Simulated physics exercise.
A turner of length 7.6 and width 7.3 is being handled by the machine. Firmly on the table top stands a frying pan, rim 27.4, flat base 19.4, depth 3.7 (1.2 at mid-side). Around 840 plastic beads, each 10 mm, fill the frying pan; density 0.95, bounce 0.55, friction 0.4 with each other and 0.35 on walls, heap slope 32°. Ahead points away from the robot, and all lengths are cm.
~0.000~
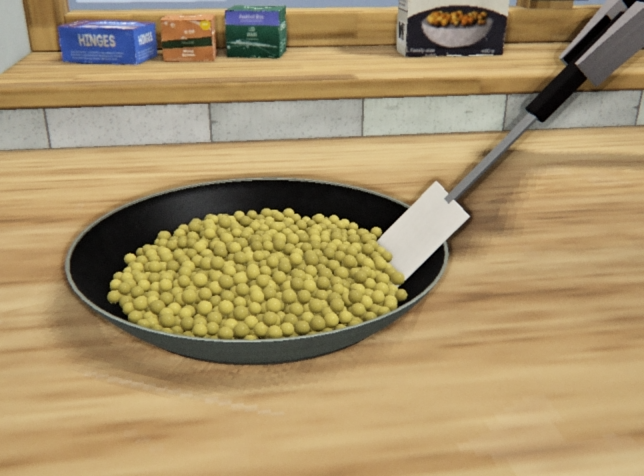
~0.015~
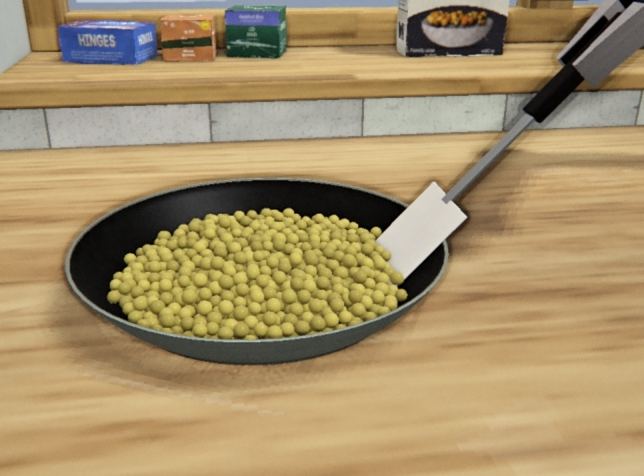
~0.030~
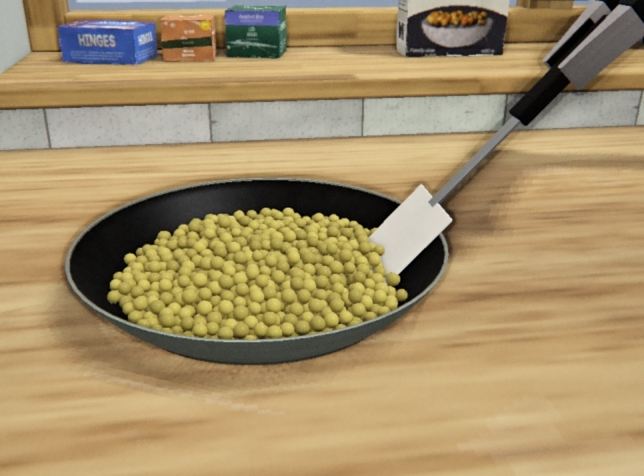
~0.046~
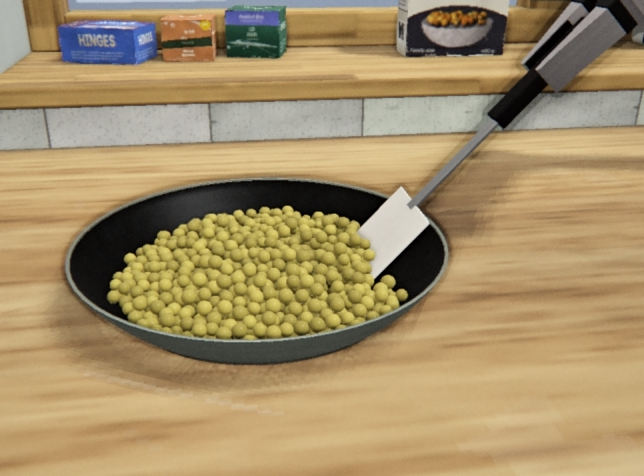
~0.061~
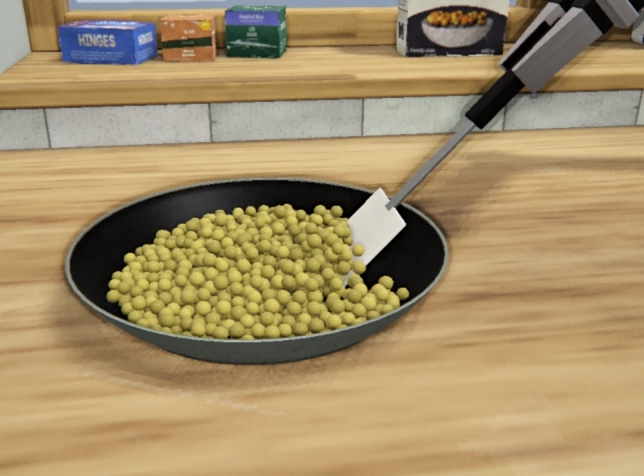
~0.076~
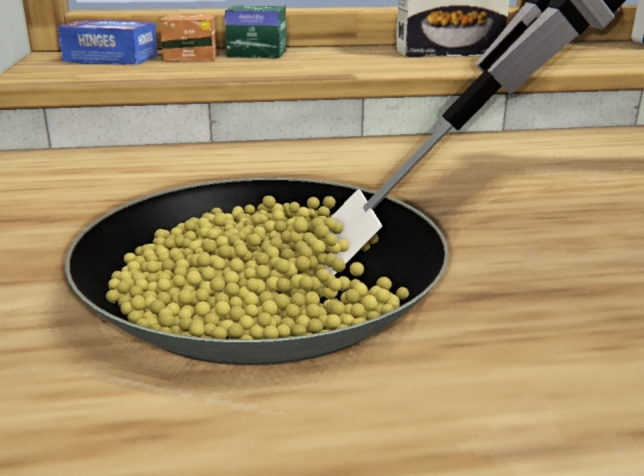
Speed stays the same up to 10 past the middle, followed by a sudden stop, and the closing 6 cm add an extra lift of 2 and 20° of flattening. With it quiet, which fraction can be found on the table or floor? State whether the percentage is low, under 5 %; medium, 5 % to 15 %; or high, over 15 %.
The percentage is high.
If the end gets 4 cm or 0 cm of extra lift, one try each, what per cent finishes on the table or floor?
Result: Approx. 20 % and 15 %, one try each.
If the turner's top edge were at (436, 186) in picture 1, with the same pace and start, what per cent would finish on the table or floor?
Around 25 percent ends up on the table or floor.
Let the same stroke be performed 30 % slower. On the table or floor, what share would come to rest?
In that case, close to 15 per cent.
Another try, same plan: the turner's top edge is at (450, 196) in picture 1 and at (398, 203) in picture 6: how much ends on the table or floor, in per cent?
15 per cent.
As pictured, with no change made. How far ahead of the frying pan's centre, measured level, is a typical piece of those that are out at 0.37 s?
I'd put it at some 22 centimetres.
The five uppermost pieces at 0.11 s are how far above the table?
They are near 7 cm up.
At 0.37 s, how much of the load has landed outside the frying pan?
Share at that moment: About 20 %.
By 0.11 s, sloping 47°, highest piece 8 above the table; 842 in the frying pan.
By 0.15 s, sloping 42°, highest piece 9 above the table; 841 in the frying pan, 1 on the blade or in flight.
By 0.37 s, sloping 27°, highest piece 11 above the table; 650 in the frying pan, 176 on the table or floor, 16 on the blade or in flight.
By 1.42 s, sloping 27°, highest piece 4 above the table; 650 in the frying pan, 192 on the table or floor.
Final count, 650 in the frying pan, 192 on the table or floor. That is 23 % on the table or floor.
